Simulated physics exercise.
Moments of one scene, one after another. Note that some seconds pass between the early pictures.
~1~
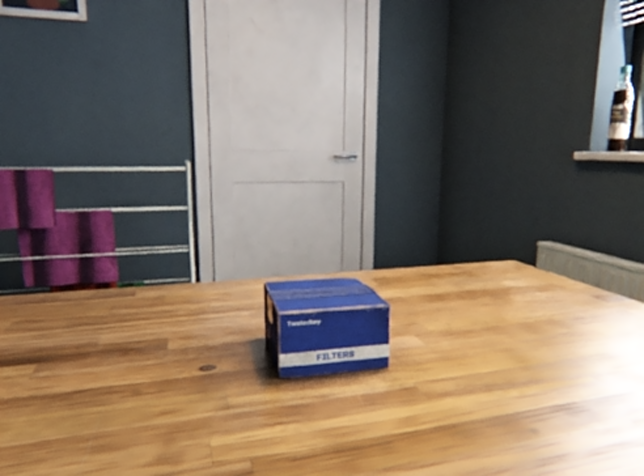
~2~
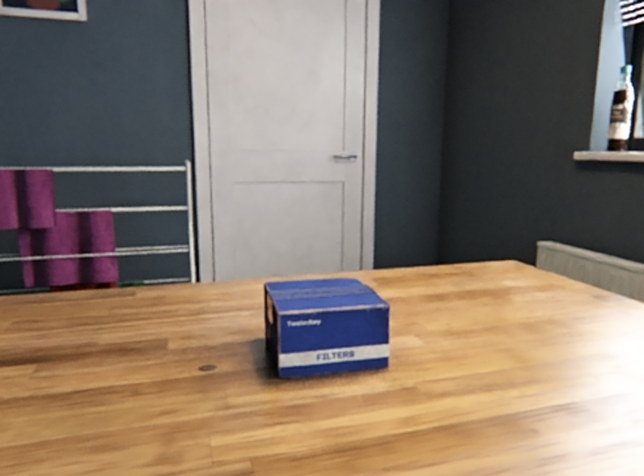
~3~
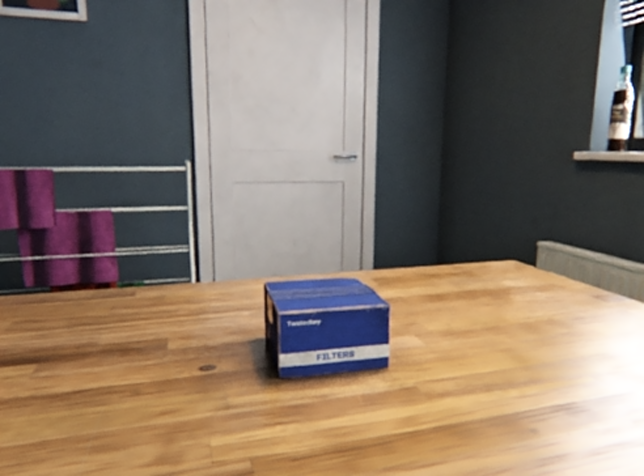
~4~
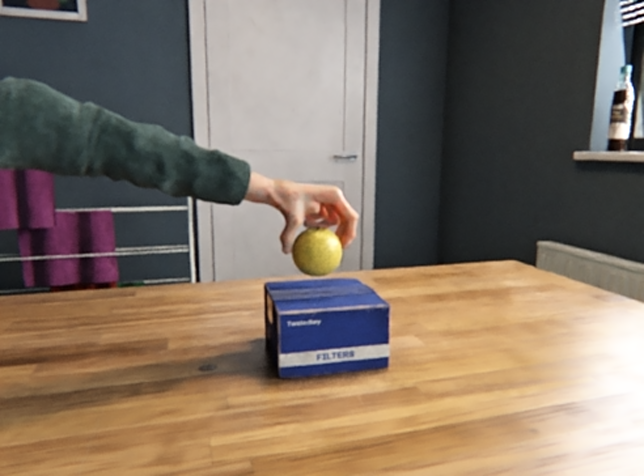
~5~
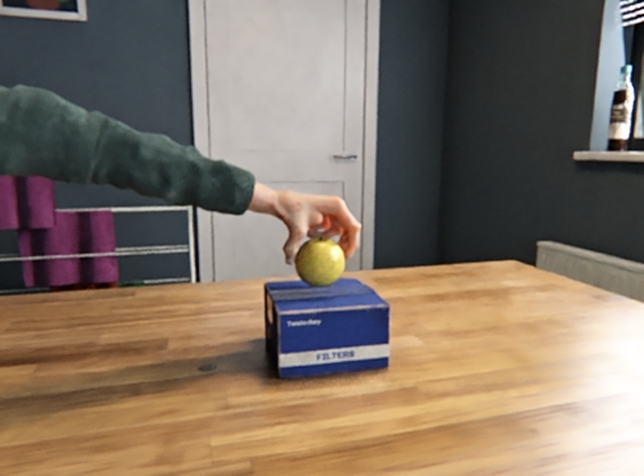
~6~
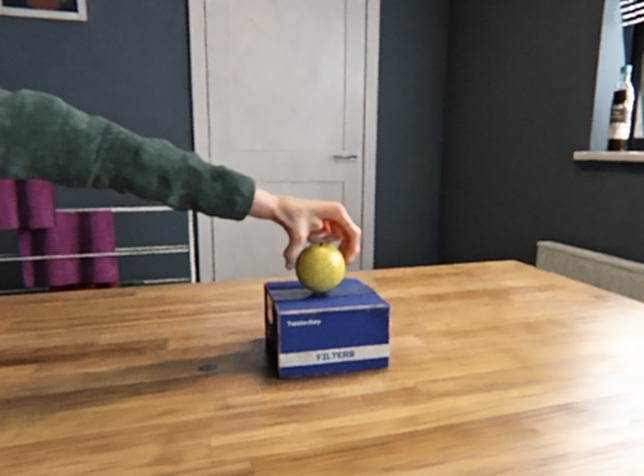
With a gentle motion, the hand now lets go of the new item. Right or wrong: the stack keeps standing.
Right, it keeps standing.
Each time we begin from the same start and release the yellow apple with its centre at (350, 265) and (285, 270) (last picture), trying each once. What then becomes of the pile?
First case - pile steady; second case - pile steady.
Then, 0.20 s after the last picture, nothing has stirred.
Then, 0.40 s after the last picture, yellow apple resting near (320, 268).
At rest, both in place. Seen from the same camera at the end, yellow apple near (320, 268). The pile keeps its balance.
